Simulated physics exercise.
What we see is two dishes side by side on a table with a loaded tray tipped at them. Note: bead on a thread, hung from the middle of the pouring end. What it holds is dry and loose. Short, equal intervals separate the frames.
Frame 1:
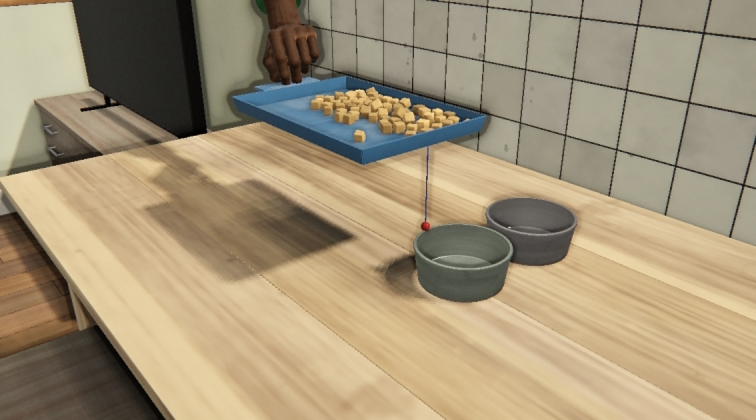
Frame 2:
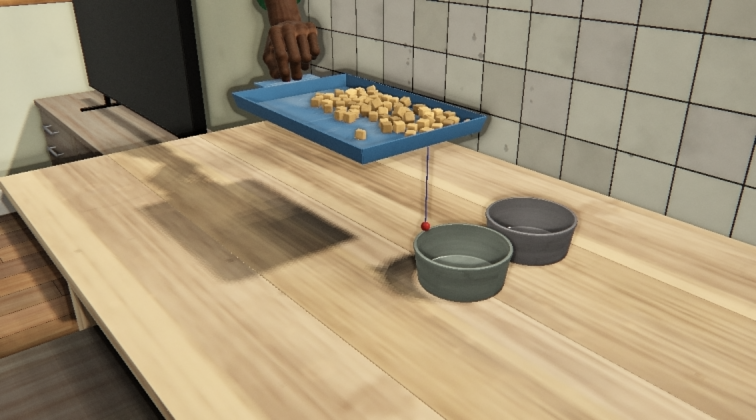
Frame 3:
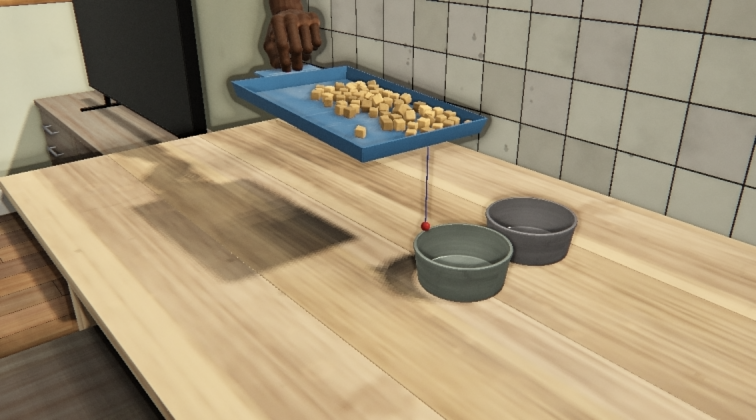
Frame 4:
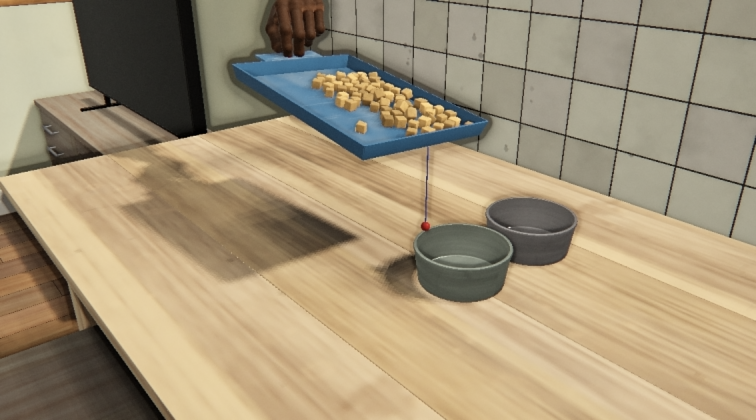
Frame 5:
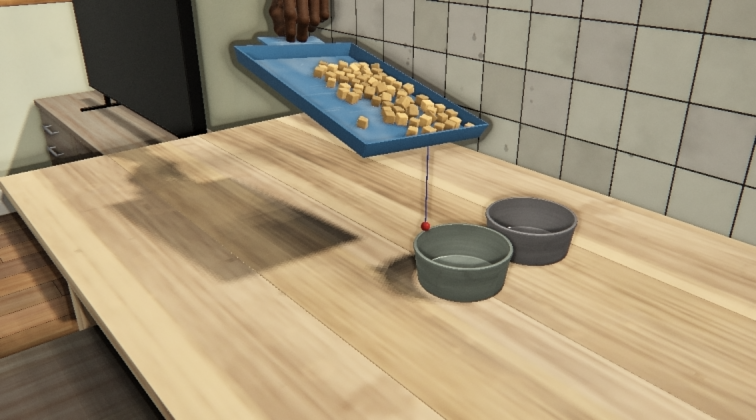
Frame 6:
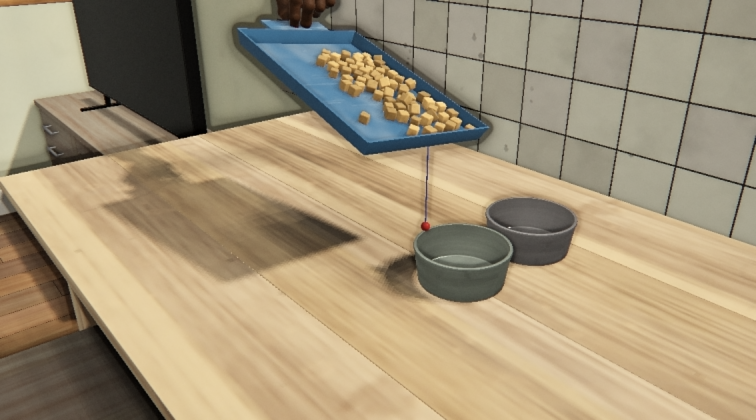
A dark brown hand steadily raised the back of a blue tray of small wooden cubes, tilting it more steeply above two round dishes on a wooden table, while the cubes shifted only slightly.
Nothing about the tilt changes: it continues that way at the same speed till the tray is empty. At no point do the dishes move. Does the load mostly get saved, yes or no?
Yes, most of it is saved.
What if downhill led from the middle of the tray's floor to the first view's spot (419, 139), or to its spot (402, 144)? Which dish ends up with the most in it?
Going by the two slopes in order, it's the left-side one and then the left-side one.
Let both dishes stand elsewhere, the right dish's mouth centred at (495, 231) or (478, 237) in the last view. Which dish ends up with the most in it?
At place one the right of the pair; at place two the right of the pair.
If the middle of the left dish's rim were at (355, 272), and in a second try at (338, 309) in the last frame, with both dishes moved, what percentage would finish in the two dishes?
Around 20 and around 0 per cent, in that order.
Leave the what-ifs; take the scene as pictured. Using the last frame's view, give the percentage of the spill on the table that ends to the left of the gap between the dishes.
I'd say some 60 in a hundred.
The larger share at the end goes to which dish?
The one to the left.
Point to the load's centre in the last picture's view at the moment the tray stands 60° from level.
Look around (439, 93) in the last picture.
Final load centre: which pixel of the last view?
I'd say the middle ends up at about (476, 265).
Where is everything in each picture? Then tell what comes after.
In the first picture, corners of the pouring end (363, 147) and (481, 116), level; middle of the load (378, 111), small wooden cubes; left dish (498, 277); right dish (566, 243); bead on its thread (425, 226).
In the second picture, corners of the pouring end (363, 147) and (481, 116), level; middle of the load (378, 110).
In the third picture, corners of the pouring end (364, 145) and (482, 118), tipped barely, lowest at the right corner; middle of the load (379, 106).
In the fourth picture, corners of the pouring end (365, 143) and (482, 120), tipped a little, lowest at the right corner; middle of the load (380, 100).
In the fifth picture, corners of the pouring end (367, 141) and (483, 123), tipped a little, lowest at the right corner; middle of the load (382, 94).
In the sixth picture, corners of the pouring end (369, 139) and (483, 125), tipped clearly, lowest at the right corner; middle of the load (384, 88); left dish (498, 277); right dish (566, 243).
Just after the last frame, tray tipped steeply; almost all on the tray; just a few in the air.
A moment on, tray tipped right over; almost all on the tray; about a tenth in the left dish; just a few outside both.
Further on, tray tipped past a quarter turn; roughly half in the left dish; roughly a quarter in the right dish; roughly a quarter outside both; just a few in the air.
When it is over, tray tipped past a quarter turn; roughly half in the left dish; roughly a quarter in the right dish; roughly a quarter outside both; just a few in the air.
